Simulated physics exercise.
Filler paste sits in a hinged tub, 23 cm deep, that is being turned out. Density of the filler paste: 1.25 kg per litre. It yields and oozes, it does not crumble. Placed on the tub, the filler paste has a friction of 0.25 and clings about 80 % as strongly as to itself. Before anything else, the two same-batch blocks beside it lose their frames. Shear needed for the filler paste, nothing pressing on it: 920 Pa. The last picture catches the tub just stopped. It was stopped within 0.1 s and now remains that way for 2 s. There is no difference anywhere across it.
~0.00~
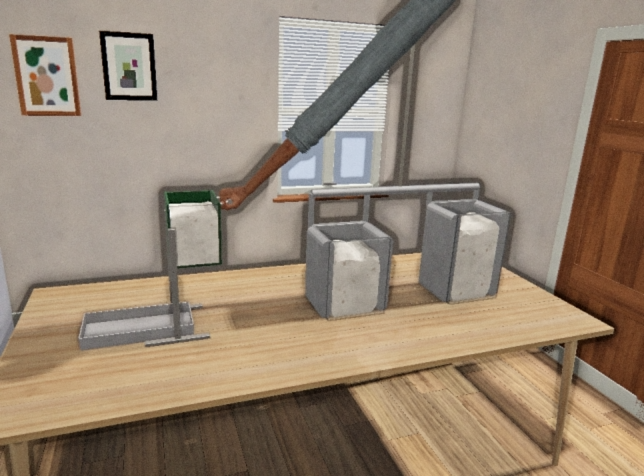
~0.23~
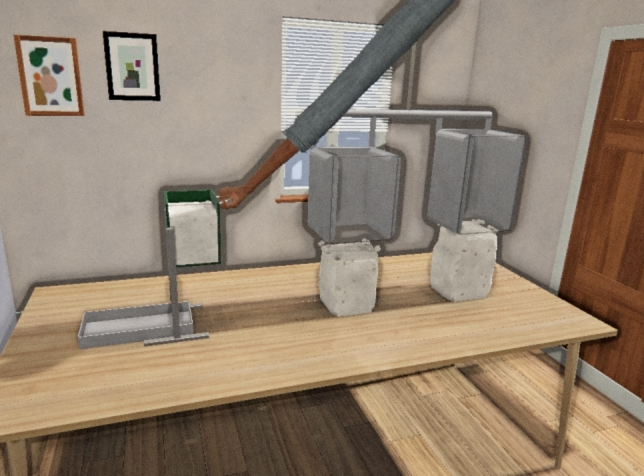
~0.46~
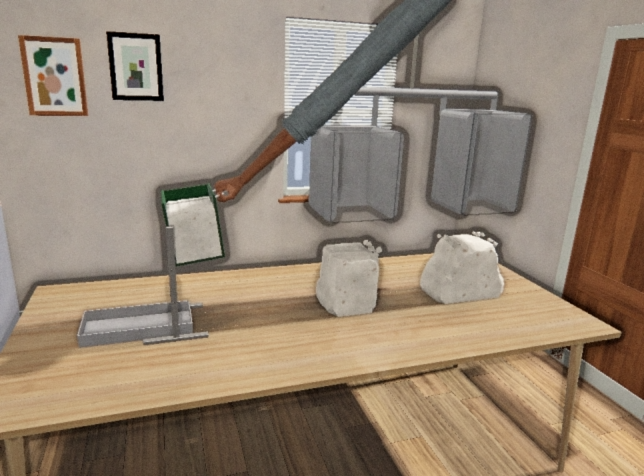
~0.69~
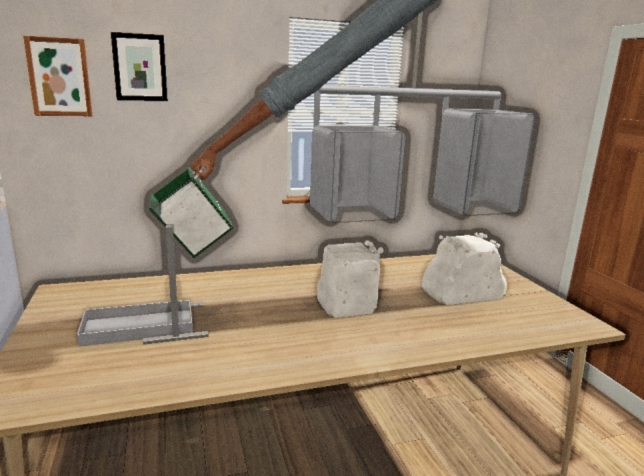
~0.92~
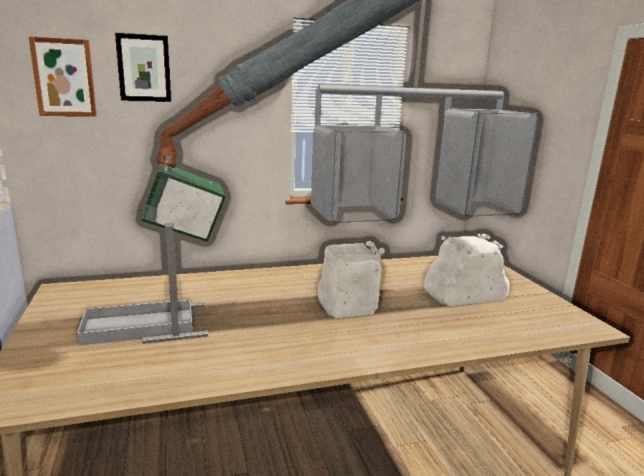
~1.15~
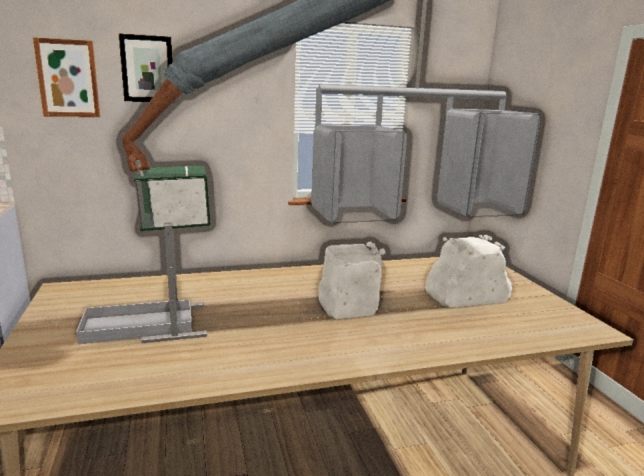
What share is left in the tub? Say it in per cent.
About 100 %.
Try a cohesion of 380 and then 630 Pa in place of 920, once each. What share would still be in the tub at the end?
The answers, in order, are 70 % and 100 %.
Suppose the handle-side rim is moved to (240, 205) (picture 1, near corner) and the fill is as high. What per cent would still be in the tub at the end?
Then near 100 % stays in the tub.
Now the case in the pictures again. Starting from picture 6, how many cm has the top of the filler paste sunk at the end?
0 cm or so.
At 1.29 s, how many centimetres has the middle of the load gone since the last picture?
Distance: About 0 cm.
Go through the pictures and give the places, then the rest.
The first frame shows handle-side rim at (218, 204), tilt 0 degrees; top of the filler paste at (213, 216); blocks stand 28 cm, 37 cm (left to right).
The second frame shows handle-side rim at (217, 203), tilt 0 degrees; top of the filler paste at (212, 215); blocks stand 28 cm, 34 cm (left to right).
The third frame shows handle-side rim at (213, 197), tilt 7 degrees; top of the filler paste at (210, 210); blocks stand 27 cm, 28 cm (left to right).
The fourth frame shows handle-side rim at (191, 180), tilt 36 degrees; top of the filler paste at (196, 192); blocks stand 27 cm, 27 cm (left to right).
The fifth frame shows handle-side rim at (160, 175), tilt 68 degrees; top of the filler paste at (172, 182); blocks stand 27 cm, 27 cm (left to right).
The sixth frame shows handle-side rim at (135, 182), tilt 92 degrees; top of the filler paste at (200, 180); blocks stand 27 cm, 27 cm (left to right).
After 1.29 s, the tub is at 92 degrees and holds 100 %.
After 1.46 s, the tub is at 92 degrees and holds 100 %.
After 1.63 s, the tub is at 92 degrees and holds 100 %.
After 1.80 s, the tub is at 92 degrees and holds 100 %.
After 3.15 s, at the end, the tub is at 92 degrees and holds 100 %.
